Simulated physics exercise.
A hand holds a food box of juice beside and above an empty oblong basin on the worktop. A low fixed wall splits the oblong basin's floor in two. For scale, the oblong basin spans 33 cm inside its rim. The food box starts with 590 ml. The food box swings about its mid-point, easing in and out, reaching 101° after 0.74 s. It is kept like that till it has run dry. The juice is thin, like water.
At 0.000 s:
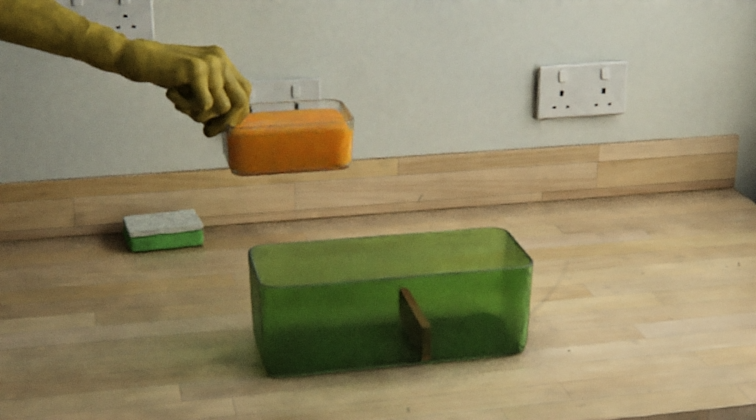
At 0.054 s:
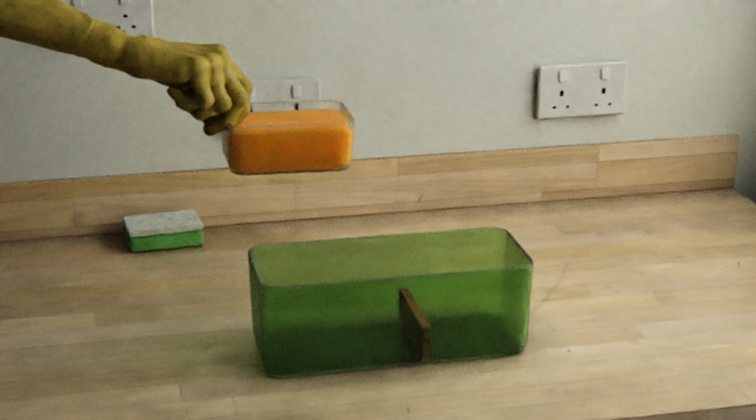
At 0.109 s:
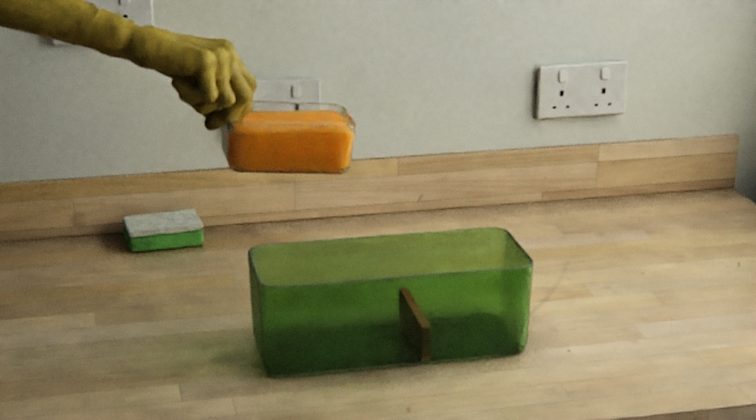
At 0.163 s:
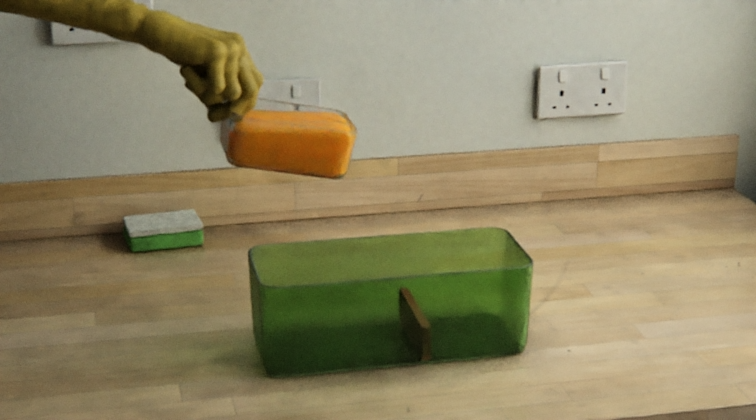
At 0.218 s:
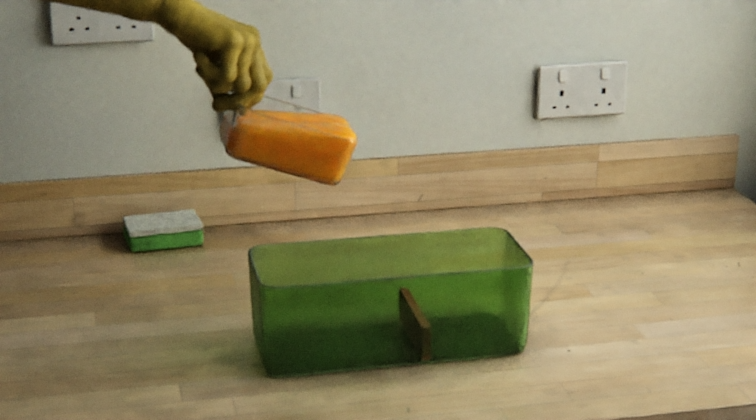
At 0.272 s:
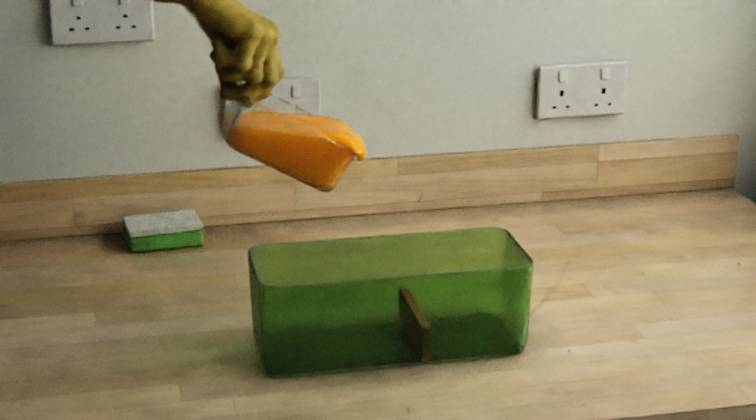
A yellowish hand reaching in from the upper left tilts a clear food box of orange juice, slowly at first, then further, its right end dipping until juice reaches the lip. Below sits a translucent green oblong basin with a small brown upright wall inside, and a green-and-grey sponge lies left. The fixed view faces a wooden worktop and pale wall with white sockets, from slightly above.
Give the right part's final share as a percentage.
The far part has some 34 per cent.
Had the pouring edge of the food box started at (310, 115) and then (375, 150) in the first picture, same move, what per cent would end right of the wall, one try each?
In turn about 10 and 60 per cent.
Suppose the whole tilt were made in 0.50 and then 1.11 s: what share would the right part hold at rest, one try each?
First 15, then 45 per cent.
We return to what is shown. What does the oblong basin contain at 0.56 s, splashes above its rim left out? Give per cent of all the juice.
Some 36 per cent.
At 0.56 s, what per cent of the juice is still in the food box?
Near 14 in a hundred.
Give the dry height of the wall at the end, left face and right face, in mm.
Left about 30 mm, right about 32 mm.
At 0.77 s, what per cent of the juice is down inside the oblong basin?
Near 86 in a hundred.
Then, 0.56 s in, the tilt is 87° and 14 per cent is still to pour, 17 is left of the wall and 20 right of it.
Then, 0.77 s in, the tilt is 101° and 3 per cent is still to pour, 53 is left of the wall and 34 right of it.
Then, 1.00 s in, the tilt is 101° and 0 per cent is still to pour, 57 is left of the wall and 34 right of it.
Then, 1.24 s in, the tilt is 101° and 0 per cent is still to pour, 58 is left of the wall and 34 right of it.
Finally, 58 per cent lies left of the wall, 34 right of it and 8 outside.
